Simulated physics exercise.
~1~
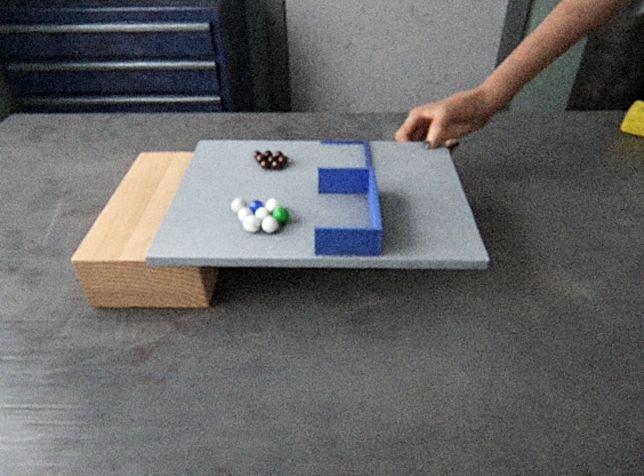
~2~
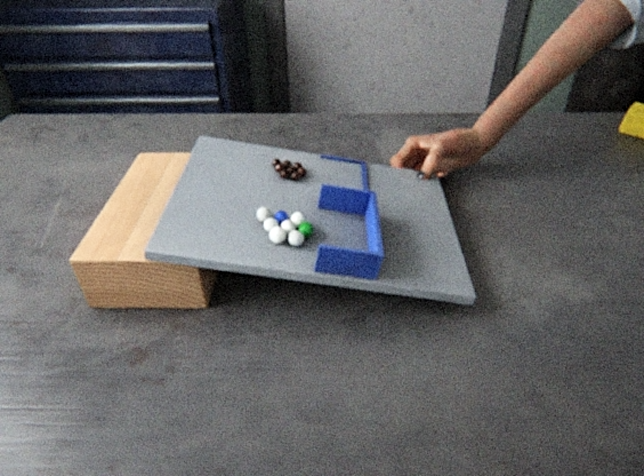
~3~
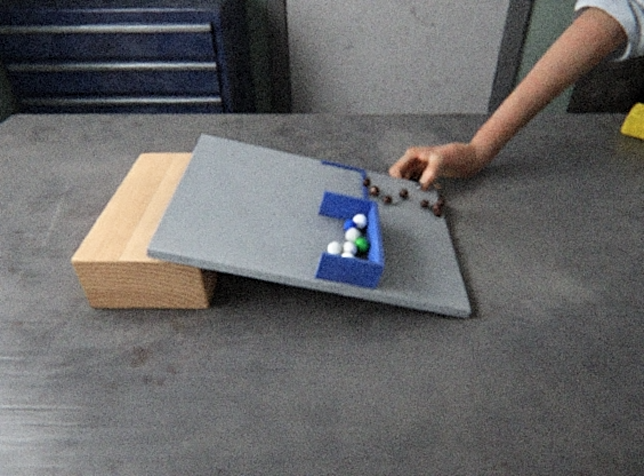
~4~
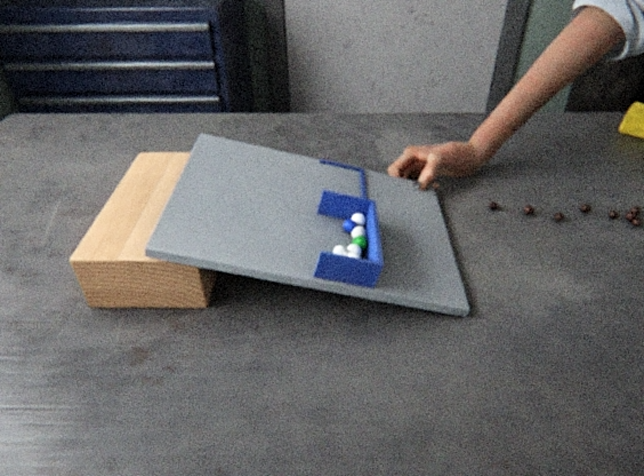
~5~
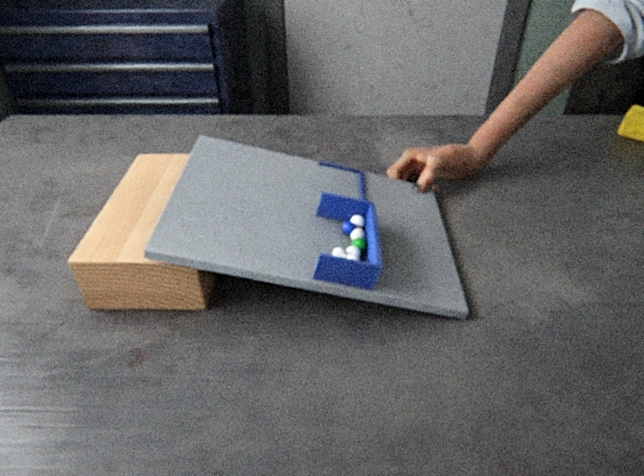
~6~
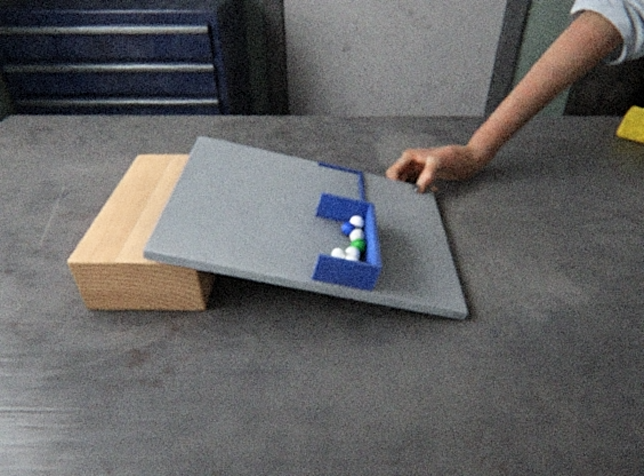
Marbles roll down a tilting grey board, the white group caught, the brown ones escaping right.
